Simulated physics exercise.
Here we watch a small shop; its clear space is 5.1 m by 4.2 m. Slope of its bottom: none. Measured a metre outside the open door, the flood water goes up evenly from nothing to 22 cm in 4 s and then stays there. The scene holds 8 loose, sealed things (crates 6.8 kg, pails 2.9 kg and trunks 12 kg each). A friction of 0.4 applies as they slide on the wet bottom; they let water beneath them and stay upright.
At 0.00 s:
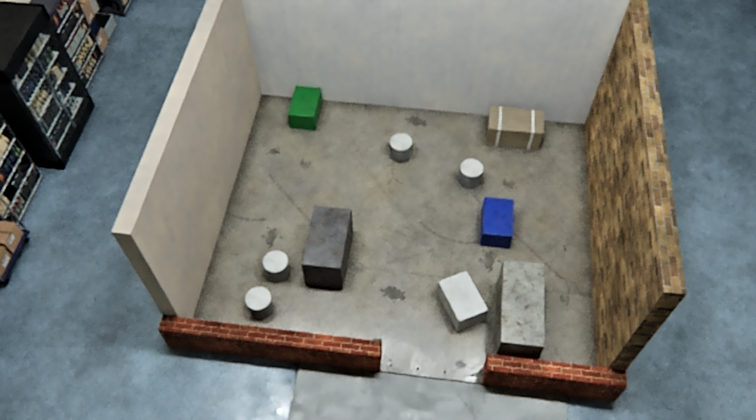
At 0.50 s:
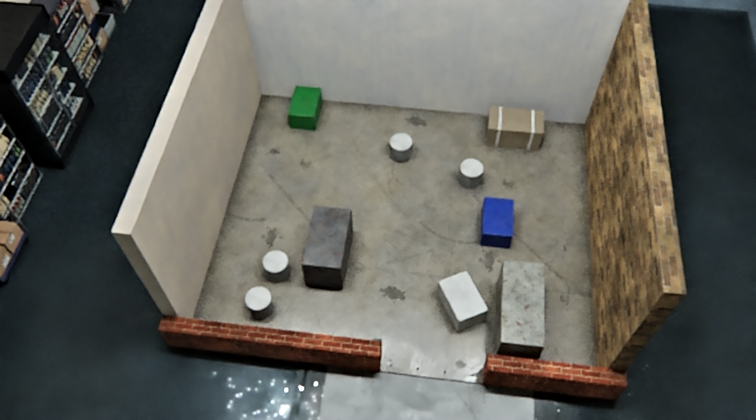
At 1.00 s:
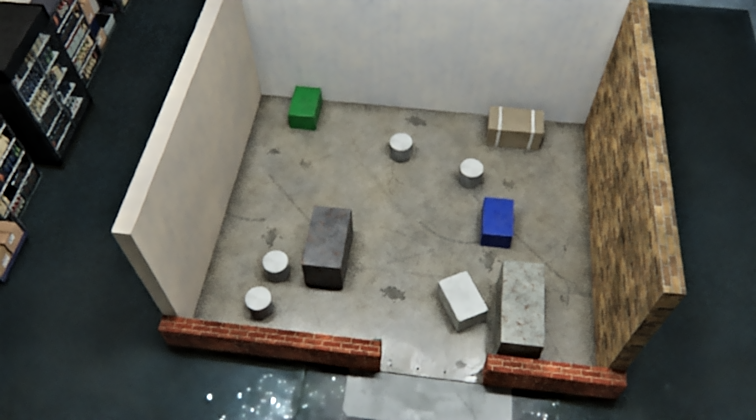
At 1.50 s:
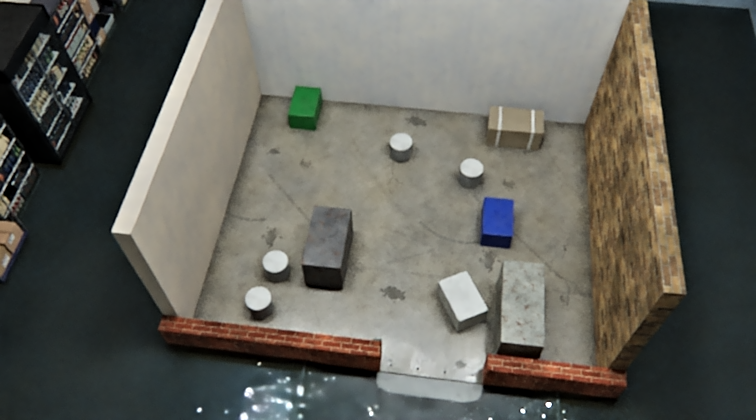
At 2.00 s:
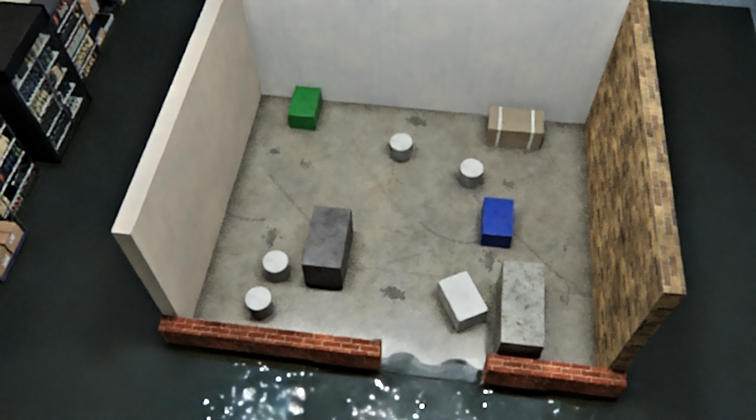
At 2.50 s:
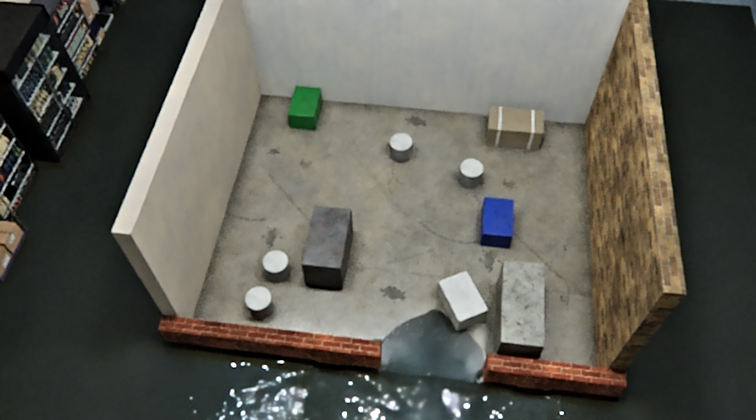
Dark water spreading around a small walled room, creeping up to the front doorway and starting across the floor inside, crates unmoved.
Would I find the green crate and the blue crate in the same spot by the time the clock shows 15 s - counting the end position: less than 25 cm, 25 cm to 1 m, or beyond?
By the end, the green crate has gone a long way and the blue crate has gone a long way.
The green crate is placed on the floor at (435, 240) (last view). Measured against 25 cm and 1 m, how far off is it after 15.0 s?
Here it heads a good way off.
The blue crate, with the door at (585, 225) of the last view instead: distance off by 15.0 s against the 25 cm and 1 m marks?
In that case the blue crate travels far.
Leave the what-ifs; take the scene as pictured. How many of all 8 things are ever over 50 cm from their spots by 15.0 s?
I make it 8.
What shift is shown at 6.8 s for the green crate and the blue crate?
Shifts by then: Around 20 and 200 cm.
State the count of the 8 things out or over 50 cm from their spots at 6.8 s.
The answer is 4.
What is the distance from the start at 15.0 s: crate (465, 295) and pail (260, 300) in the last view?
In turn: 250 cm, 150 cm.
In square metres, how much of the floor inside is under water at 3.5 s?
About 2.5 m2.
After 3.5 s the green crate is near (305, 101), 0.0 m from its start, aground; the blue crate is near (498, 216), 0.0 m from its start, aground; 0 afloat.
After 6.8 s the green crate is near (288, 101), 0.2 m from its start, aground; the blue crate is near (567, 132), 1.9 m from its start, afloat; 5 afloat.
After 11.0 s the green crate is near (268, 285), 3.2 m from its start, afloat; the blue crate is near (578, 215), 1.1 m from its start, afloat; 8 afloat.
After 15.0 s the green crate is near (381, 214), 2.4 m from its start, afloat; the blue crate is near (558, 340), 1.9 m from its start, afloat; 8 afloat.
